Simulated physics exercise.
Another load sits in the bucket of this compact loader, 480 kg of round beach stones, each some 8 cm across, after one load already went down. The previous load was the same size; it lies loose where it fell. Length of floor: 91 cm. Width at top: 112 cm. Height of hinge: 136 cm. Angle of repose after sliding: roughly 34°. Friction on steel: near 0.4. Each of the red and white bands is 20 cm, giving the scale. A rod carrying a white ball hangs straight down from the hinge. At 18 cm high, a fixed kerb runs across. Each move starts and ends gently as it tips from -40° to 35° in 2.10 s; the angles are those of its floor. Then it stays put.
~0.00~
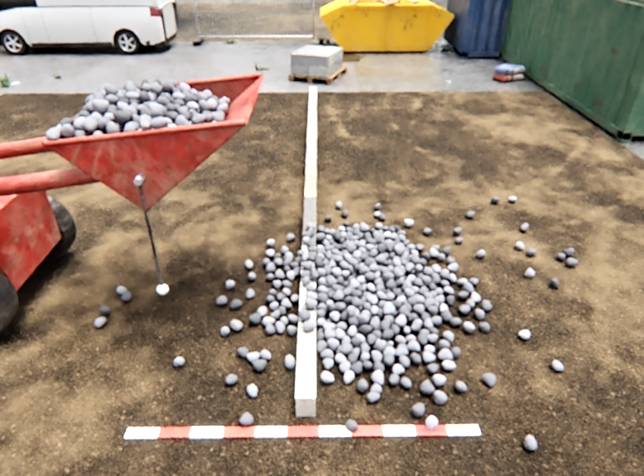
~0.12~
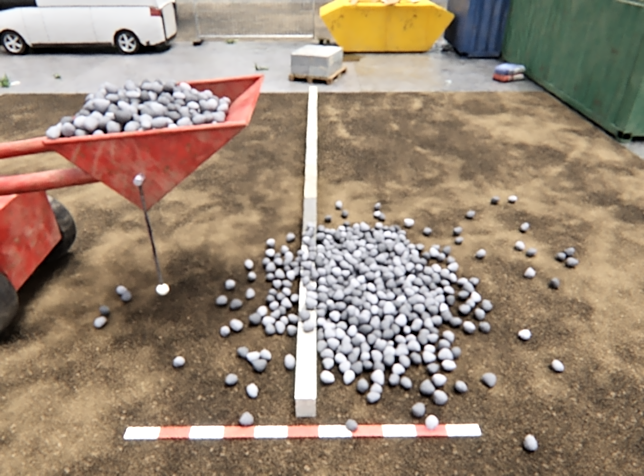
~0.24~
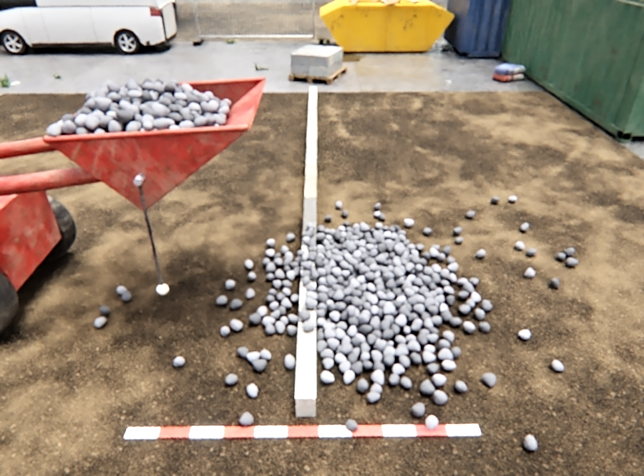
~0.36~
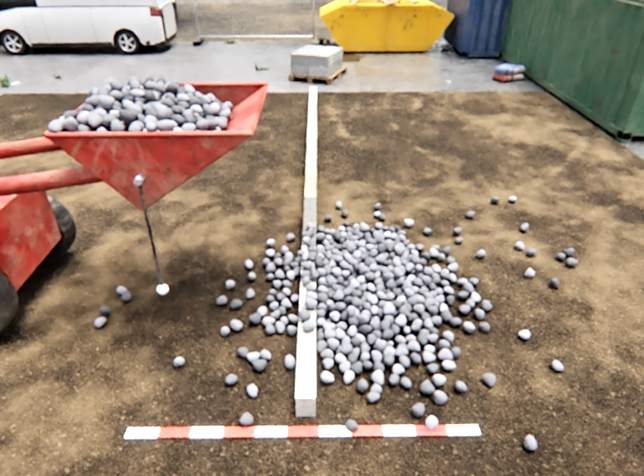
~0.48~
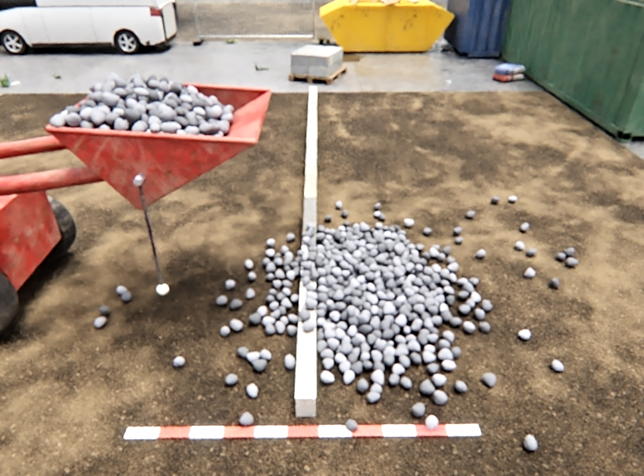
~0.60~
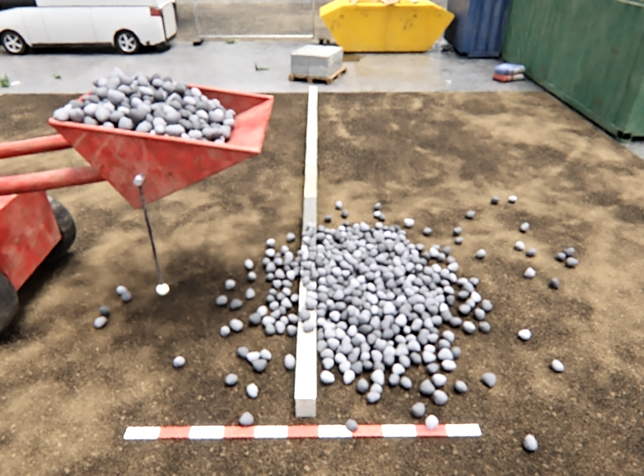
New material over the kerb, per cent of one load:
40 per cent.
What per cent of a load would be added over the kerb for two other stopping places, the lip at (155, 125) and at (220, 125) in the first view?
I'd say close to 0 per cent for one and close to 20 per cent for the other, in that order.
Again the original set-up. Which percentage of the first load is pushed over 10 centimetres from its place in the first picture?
Estimate: 10 %, roughly.
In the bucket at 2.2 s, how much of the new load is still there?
20 %.
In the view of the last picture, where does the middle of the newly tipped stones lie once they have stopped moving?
Roughly pixel (296, 278) in the last view.
After 1.6 s the floor is at 23°; in per cent of one load, 92 in the bucket, 22 on this side of the kerb, 89 over the kerb; the foremost stones are at (538, 239).
After 2.2 s the floor is at 35°; in per cent of one load, 22 in the bucket, 73 on this side of the kerb, 106 over the kerb; the foremost stones are at (538, 239).
After 2.5 s the floor is at 35°; in per cent of one load, 2 in the bucket, 78 on this side of the kerb, 122 over the kerb; the foremost stones are at (538, 239).
After 5.3 s the floor is at 35°; in per cent of one load, 0 in the bucket, 73 on this side of the kerb, 129 over the kerb; the foremost stones are at (538, 239). Net gain over the kerb, 40.
